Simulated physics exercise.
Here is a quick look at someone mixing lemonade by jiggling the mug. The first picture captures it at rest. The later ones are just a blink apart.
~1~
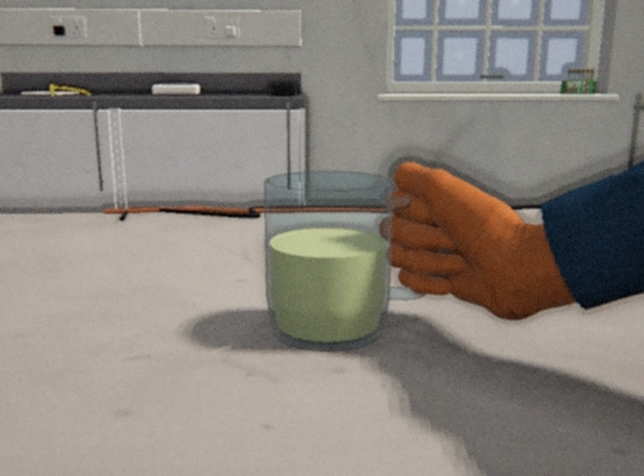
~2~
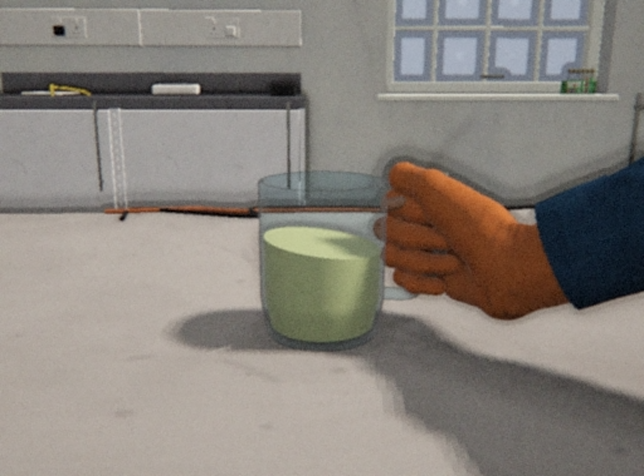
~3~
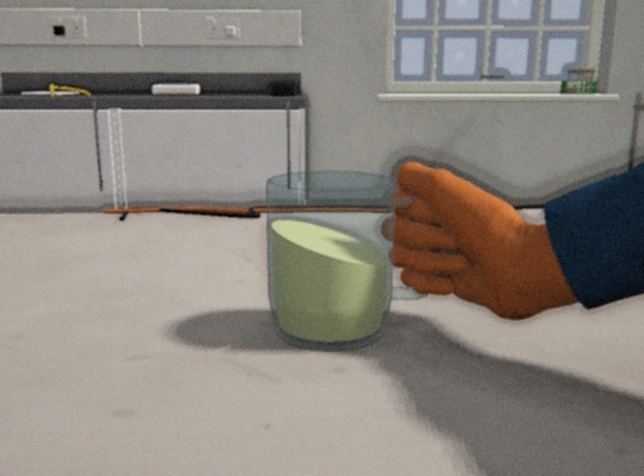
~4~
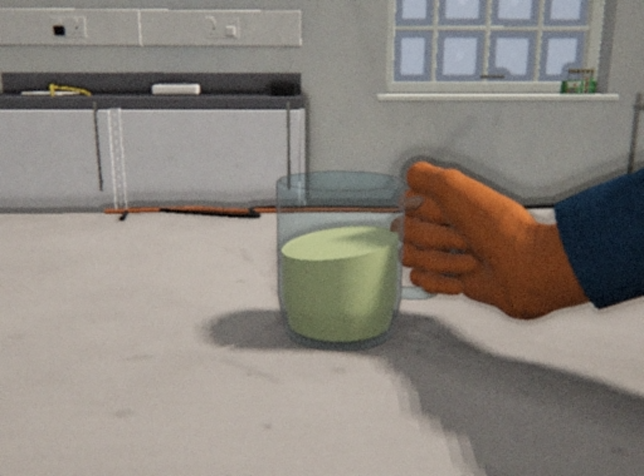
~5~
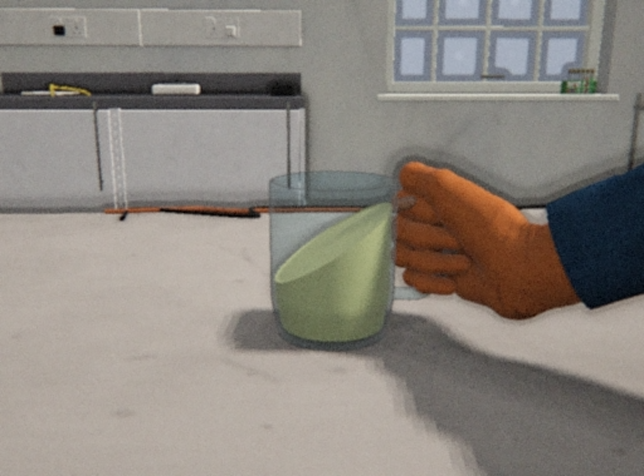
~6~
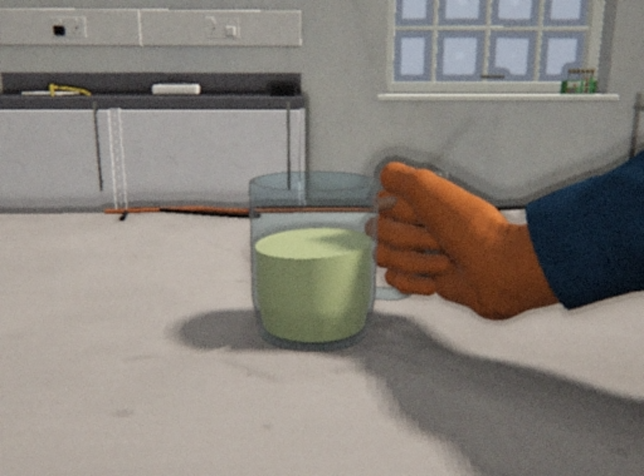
In a grey room with a window at the back right and a dark-topped counter at the left, a still camera looks across a pale tabletop. An orange-brown hand in a dark blue sleeve grips the handle of a clear mug about half full of pale green liquid. The mug shifts slightly left and right as the level liquid slopes up leftward, then steeply rightward, before the slope eases.
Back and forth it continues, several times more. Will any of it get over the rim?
Yes.
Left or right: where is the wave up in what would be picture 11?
Clearly the left margin.
A moment on, the highest wave so far goes over the rim.
When it is over, the highest wave so far goes over the rim; some is on the top.
